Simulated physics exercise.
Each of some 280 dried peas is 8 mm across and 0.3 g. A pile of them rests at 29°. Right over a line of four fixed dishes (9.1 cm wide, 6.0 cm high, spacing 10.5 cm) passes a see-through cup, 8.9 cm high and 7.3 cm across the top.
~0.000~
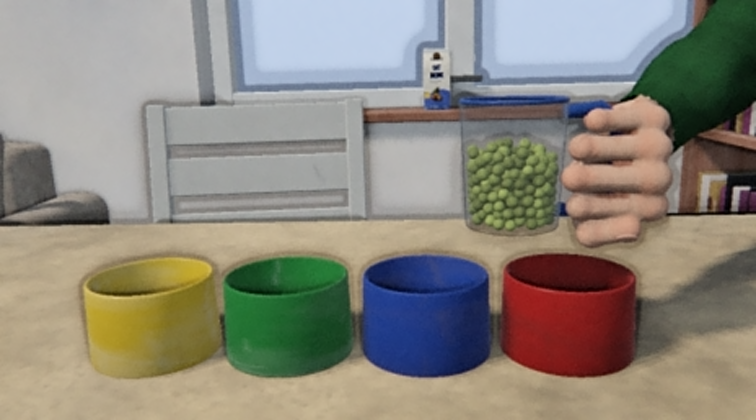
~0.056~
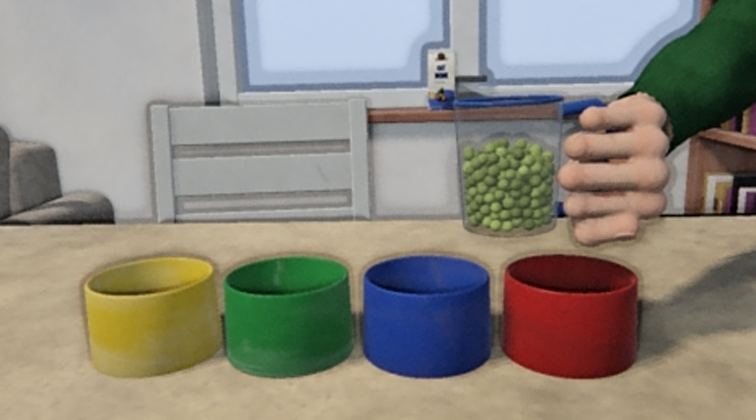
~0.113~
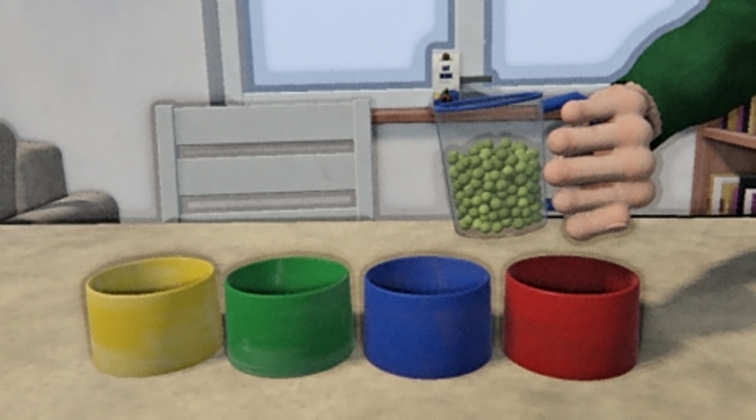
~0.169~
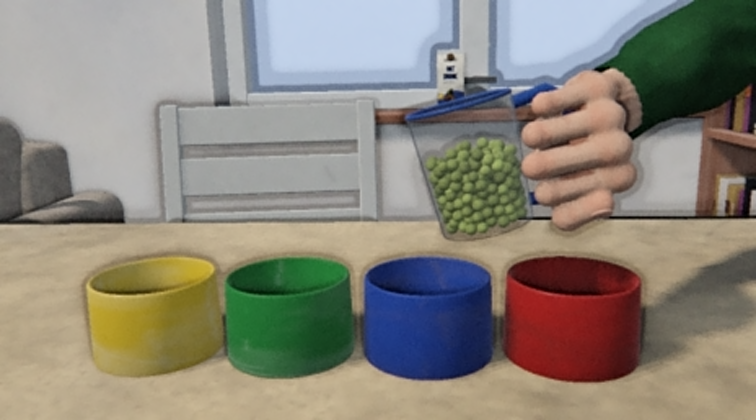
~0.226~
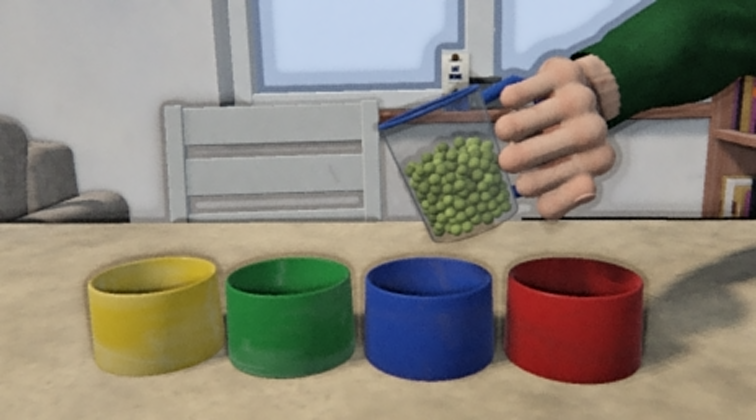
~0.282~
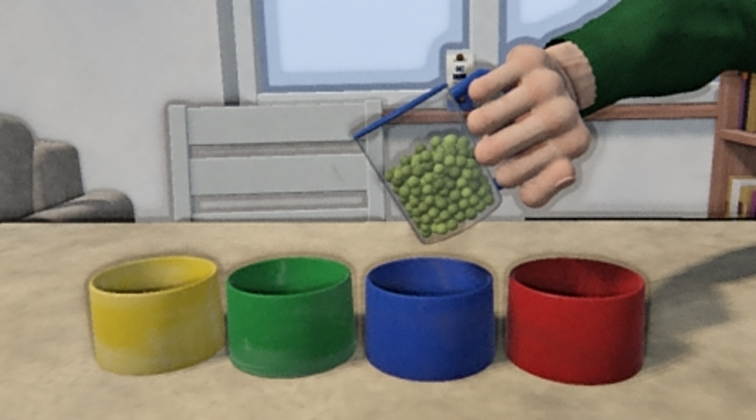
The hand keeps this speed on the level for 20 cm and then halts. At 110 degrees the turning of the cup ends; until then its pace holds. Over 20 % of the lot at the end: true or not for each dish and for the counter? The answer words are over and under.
Red dish: Under. Blue dish: Under. Green dish: Under. Yellow dish: Over. Counter: Under.
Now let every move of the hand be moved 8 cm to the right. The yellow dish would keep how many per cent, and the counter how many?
Then I'd expect yellow at 0 and the counter at 0.
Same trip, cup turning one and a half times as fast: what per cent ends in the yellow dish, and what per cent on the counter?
The yellow dish would get 100 and the counter 0.
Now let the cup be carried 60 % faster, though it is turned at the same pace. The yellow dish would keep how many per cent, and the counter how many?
Yellow 100, counter 0.
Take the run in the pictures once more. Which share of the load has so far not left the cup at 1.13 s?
Roughly 30 %.
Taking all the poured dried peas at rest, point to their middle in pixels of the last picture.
Near (159, 320).
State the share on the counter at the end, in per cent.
Near 0 percent, roughly speaking.
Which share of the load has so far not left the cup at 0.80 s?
Around 100 percent.
Then, at 0.60 s, tilt 69 degrees; cup holds 100 %.
Then, at 0.80 s, tilt 95 degrees; cup holds 100 %.
Then, at 1.13 s, tilt 110 degrees; cup holds 30 %, yellow 70 %.
At rest (2.0 s), red 0 %, blue 0 %, green 0 %, yellow 100 %, counter 0 %.
